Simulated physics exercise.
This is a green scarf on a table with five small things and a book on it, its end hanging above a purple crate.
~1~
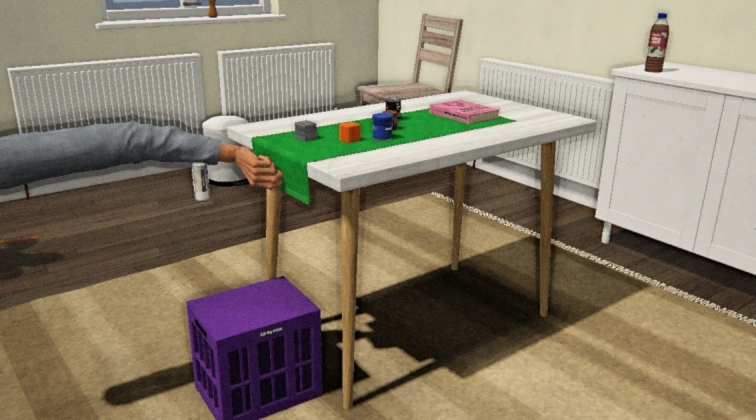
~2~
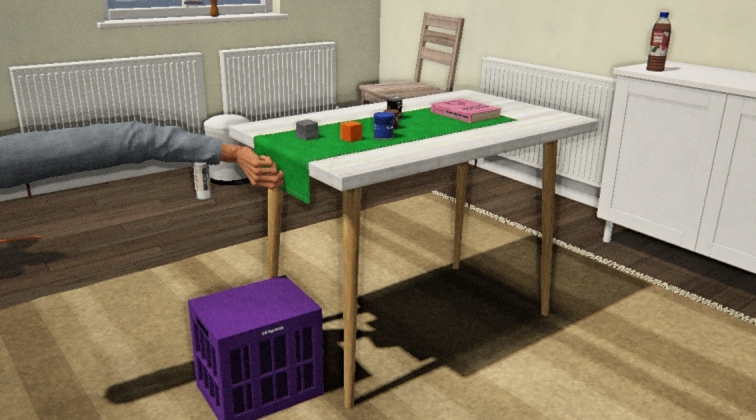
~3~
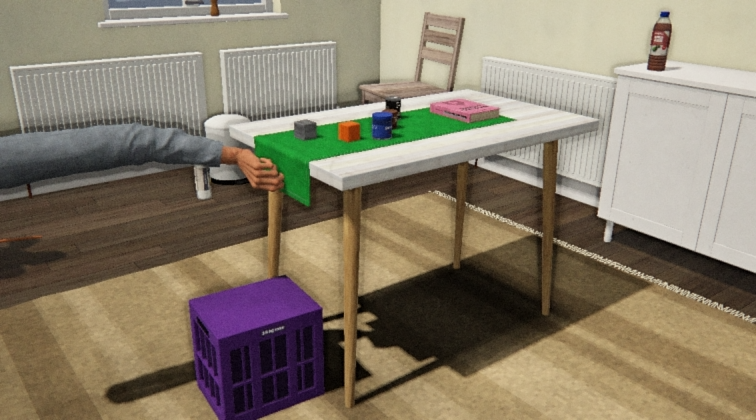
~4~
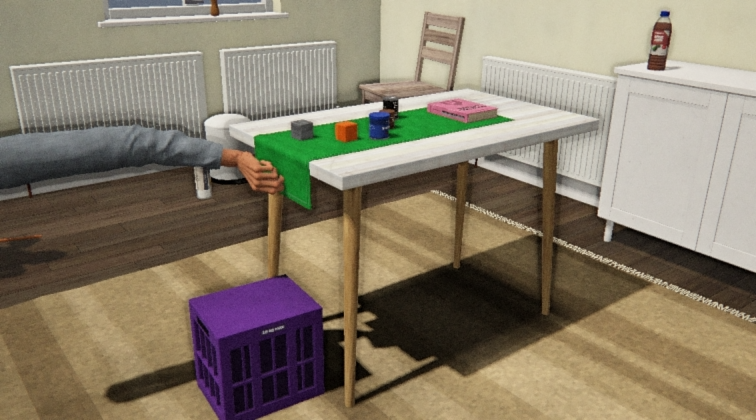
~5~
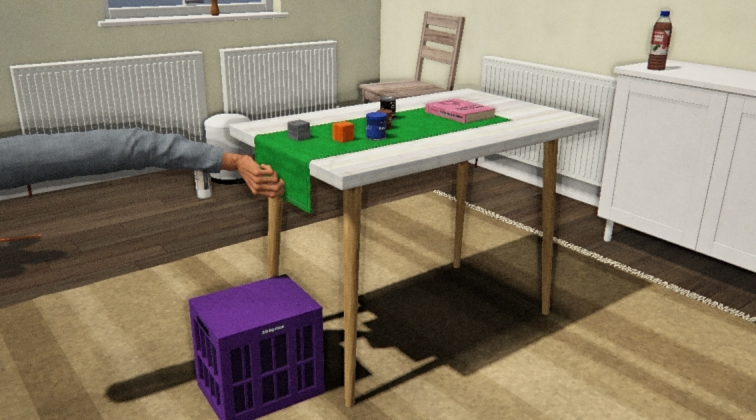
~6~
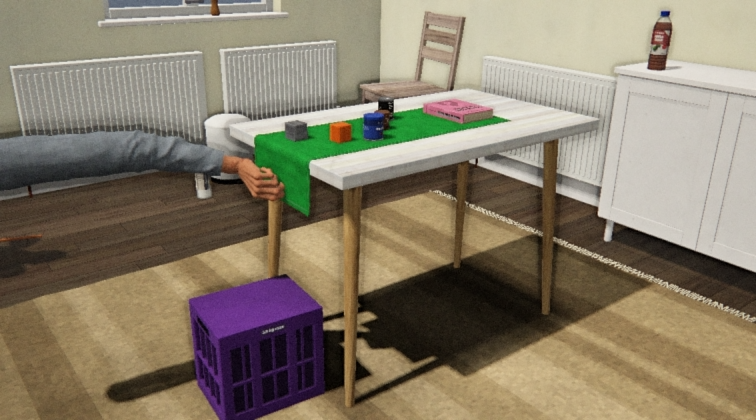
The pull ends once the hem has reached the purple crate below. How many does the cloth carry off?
The count of fallen things is three.
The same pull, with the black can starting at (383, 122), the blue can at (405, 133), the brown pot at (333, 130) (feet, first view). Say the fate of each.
The black can does not fall, the blue can remains up, the brown pot is carried off.
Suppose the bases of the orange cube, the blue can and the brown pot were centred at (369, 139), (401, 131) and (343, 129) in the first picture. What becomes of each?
The orange cube falls, the blue can stays on, the brown pot tumbles off.
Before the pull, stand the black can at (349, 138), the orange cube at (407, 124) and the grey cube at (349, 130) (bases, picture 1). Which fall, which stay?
The black can goes over; the orange cube survives; the grey cube comes down.
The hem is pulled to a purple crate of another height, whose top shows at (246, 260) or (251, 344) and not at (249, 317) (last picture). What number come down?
The count: 1 and 4.
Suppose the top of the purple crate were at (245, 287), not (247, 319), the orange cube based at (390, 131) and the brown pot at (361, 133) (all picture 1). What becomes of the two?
The orange cube holds on; the brown pot stays on.
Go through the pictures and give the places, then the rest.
Hem (309, 204); grey cube (306, 123); orange cube (350, 124); blue can (383, 115); brown pot (390, 112); black can (393, 99); top of the crate (247, 319), in the first frame.
Hem (310, 204); grey cube (307, 122), in the second frame.
Hem (310, 207); orange cube (349, 123), in the third frame.
Hem (311, 209); blue can (379, 114); top of the crate (249, 317), in the fourth frame.
Hem (311, 213); brown pot (384, 111), in the fifth frame.
Hem (309, 217); grey cube (296, 122); orange cube (341, 124); blue can (374, 115); brown pot (382, 112); black can (386, 98), in the sixth frame.
Early on, hem near (283, 248); grey cube gone.
Midway, hem on the crate; grey cube, orange cube and blue can gone.
Finally, hem on the crate; grey cube, orange cube and blue can gone. It carries off three.
